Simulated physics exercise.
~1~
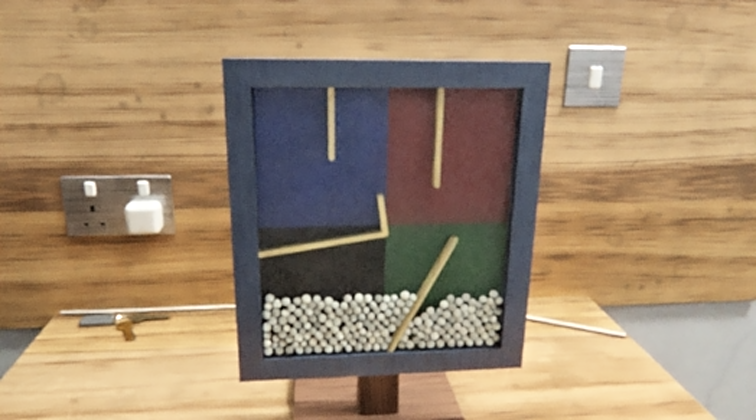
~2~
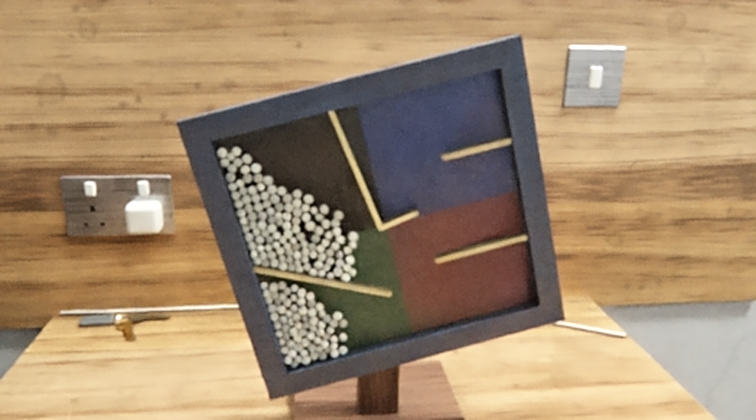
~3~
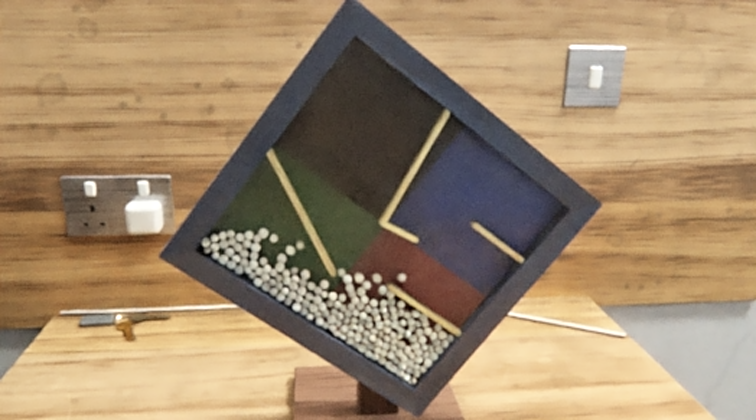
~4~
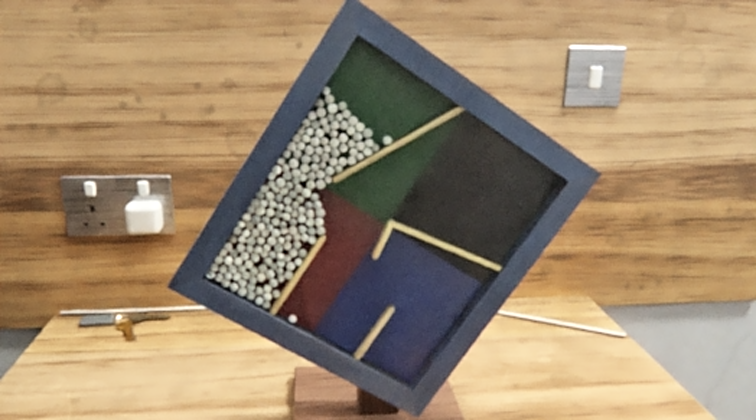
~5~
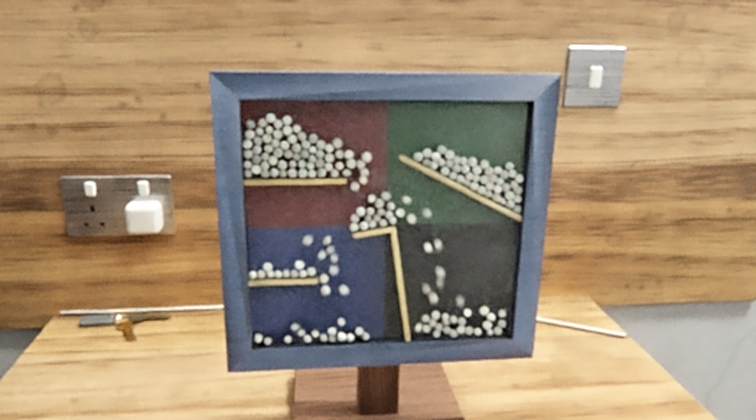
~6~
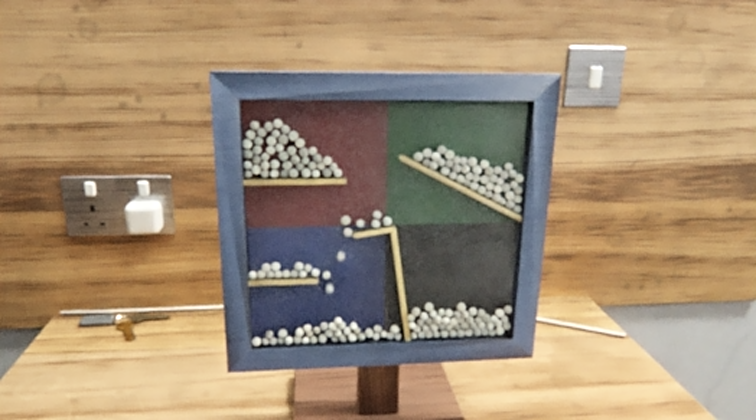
A square blue-framed case with four coloured quarters turned on its stand, sending the small pale beads sliding from the bottom across its ledges, then stopped, and the last beads trickled down until piles rested in the red, green, blue and black quarters.
